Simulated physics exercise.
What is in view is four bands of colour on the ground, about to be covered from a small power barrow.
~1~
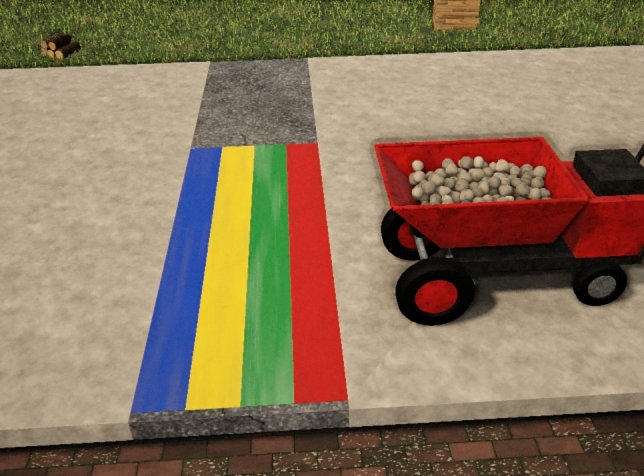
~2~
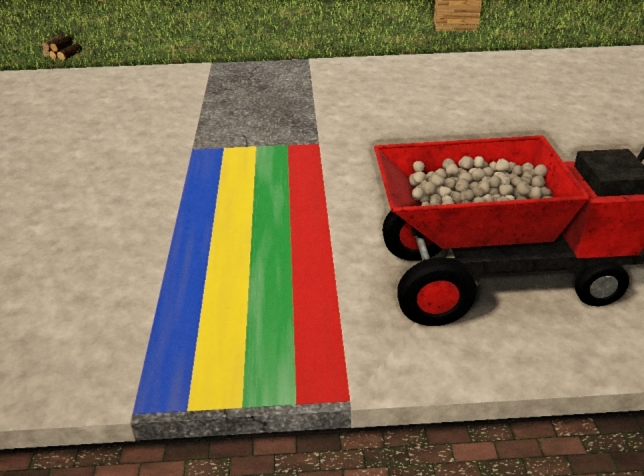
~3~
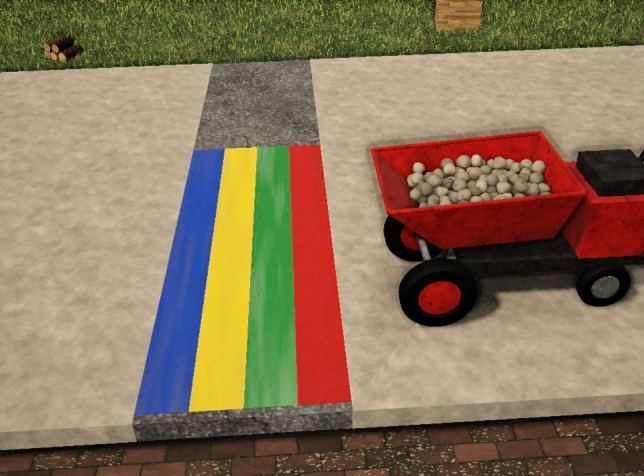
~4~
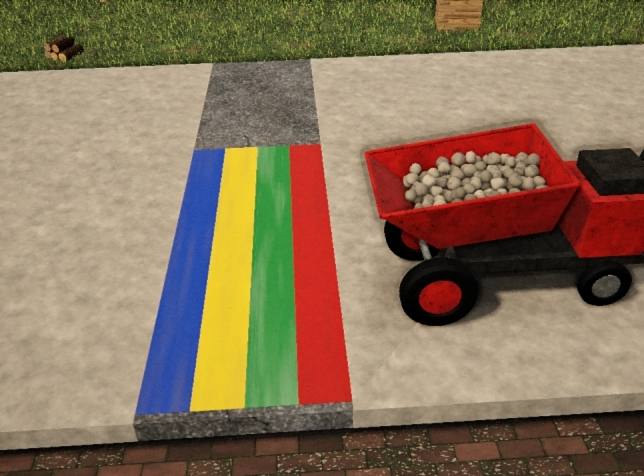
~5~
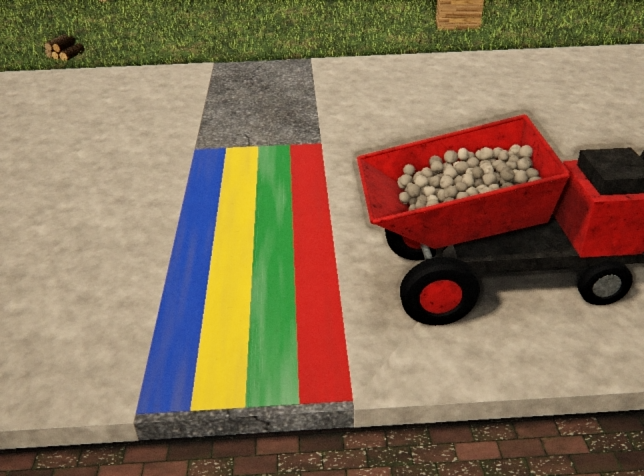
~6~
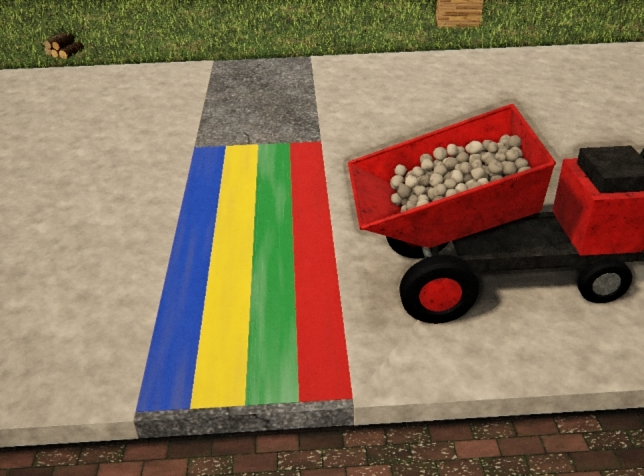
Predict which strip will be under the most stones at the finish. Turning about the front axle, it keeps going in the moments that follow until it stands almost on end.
I would say the green one.
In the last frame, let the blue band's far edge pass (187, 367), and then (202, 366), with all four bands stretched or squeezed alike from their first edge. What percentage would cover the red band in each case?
First case 10 per cent, second case 10 per cent.
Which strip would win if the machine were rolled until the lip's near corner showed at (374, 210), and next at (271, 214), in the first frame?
Place one - green; place two - that blue strip.
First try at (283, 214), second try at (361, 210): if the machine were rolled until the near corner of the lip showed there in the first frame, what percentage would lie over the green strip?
You'd see around 0 per cent the first time and around 30 per cent the second.
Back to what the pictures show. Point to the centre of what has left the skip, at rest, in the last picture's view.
The centre comes to rest close to (271, 286).
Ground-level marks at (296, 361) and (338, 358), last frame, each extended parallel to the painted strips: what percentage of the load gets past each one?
50 and 80 in a hundred.
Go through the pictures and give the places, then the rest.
In the first picture, lip of the skip at (394, 209), level; top of the load at (483, 189), river pebbles; red strip at (318, 356); green strip at (268, 359); yellow strip at (217, 362); blue strip at (167, 364).
In the second picture, lip of the skip at (393, 210), level; top of the load at (488, 183).
In the third picture, lip of the skip at (389, 213), tipped barely; top of the load at (486, 181).
In the fourth picture, lip of the skip at (382, 217), tipped a little; top of the load at (494, 173).
In the fifth picture, lip of the skip at (373, 222), tipped a little; top of the load at (502, 168).
In the sixth picture, lip of the skip at (362, 228), tipped clearly; top of the load at (491, 161); red strip at (322, 354); green strip at (272, 357); yellow strip at (222, 360); blue strip at (171, 363).
Soon after the last picture, skip tipped steeply; all in the skip.
A little later, skip tipped right over; about half in the skip; about a quarter over the red strip; about a quarter over the green strip; a stray few over the yellow strip.
Later still, skip tipped right over; about a quarter in the skip; about a quarter over the red strip; about a third over the green strip; a small part over the yellow strip; a small part over the blue strip; a stray few off the paint.
At rest, skip tipped right over; about a quarter in the skip; about a quarter over the red strip; about a third over the green strip; a small part over the yellow strip; a small part over the blue strip; a stray few off the paint.
